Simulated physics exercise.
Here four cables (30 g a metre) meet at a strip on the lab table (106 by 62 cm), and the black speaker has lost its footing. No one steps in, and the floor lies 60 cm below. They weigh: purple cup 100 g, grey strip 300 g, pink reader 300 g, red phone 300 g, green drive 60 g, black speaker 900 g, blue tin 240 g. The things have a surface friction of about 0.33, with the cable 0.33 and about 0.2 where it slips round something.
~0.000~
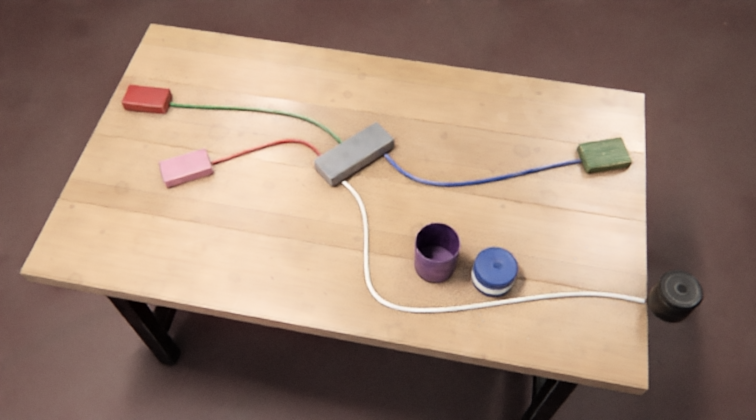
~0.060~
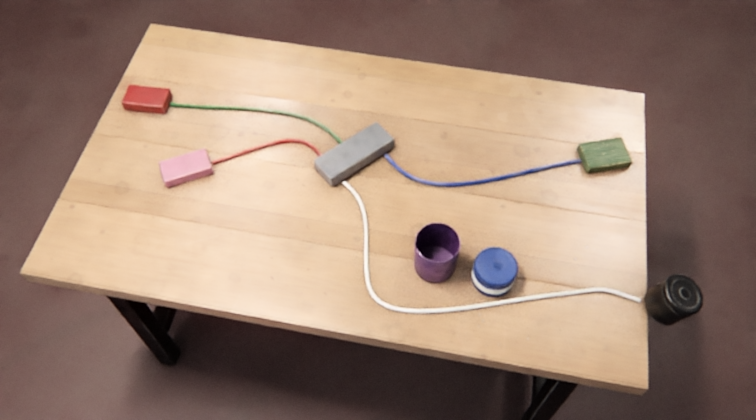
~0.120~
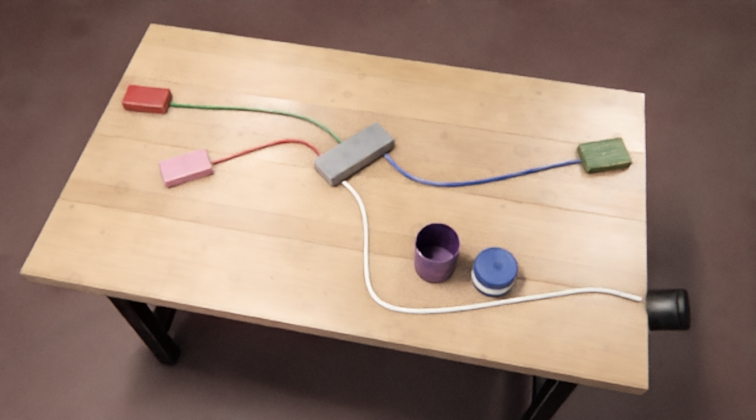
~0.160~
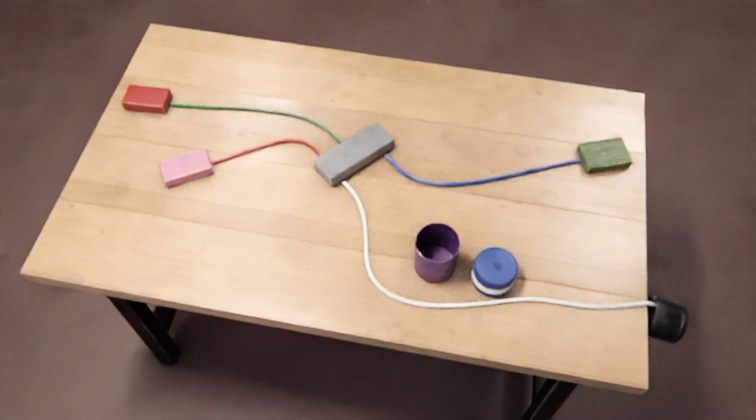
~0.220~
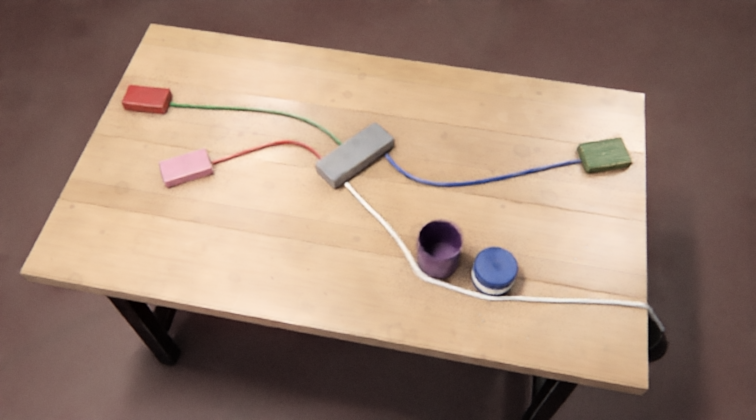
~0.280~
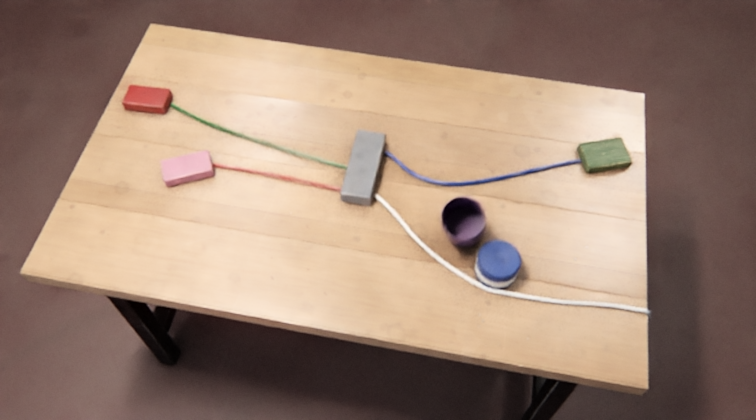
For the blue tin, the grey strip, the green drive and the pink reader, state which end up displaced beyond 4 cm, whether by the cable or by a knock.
Blue tin - displaced; grey strip - displaced; green drive - not displaced; pink reader - displaced.
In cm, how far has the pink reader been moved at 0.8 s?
38 cm.
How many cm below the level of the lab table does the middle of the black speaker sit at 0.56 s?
40 cm.
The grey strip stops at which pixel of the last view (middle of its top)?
It comes to rest at roughly (550, 241).
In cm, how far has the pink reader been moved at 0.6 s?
It has shifted some 20 centimetres from where it began.
After 0.6 s, the strip's end of the white cable at (442, 273); grey strip 23 cm off its start, blue tin 22 cm off its start, pink reader 19 cm off its start.
After 0.8 s, the strip's end of the white cable at (554, 276); pink reader 38 cm off its start, grey strip 37 cm off its start, blue tin 24 cm off its start.
After 1.1 s, the strip's end of the white cable at (563, 277); pink reader 41 cm off its start at (383, 245), grey strip 39 cm off its start at (550, 241), blue tin 24 cm off its start at (557, 165).
After 1.4 s, the strip's end of the white cable at (563, 277); pink reader 41 cm off its start, grey strip 39 cm off its start, blue tin 24 cm off its start.
After 2.6 s, the strip's end of the white cable at (563, 277); pink reader 41 cm off its start at (383, 245), grey strip 39 cm off its start at (550, 241), blue tin 24 cm off its start at (557, 165), green drive 1 cm off its start at (603, 150).
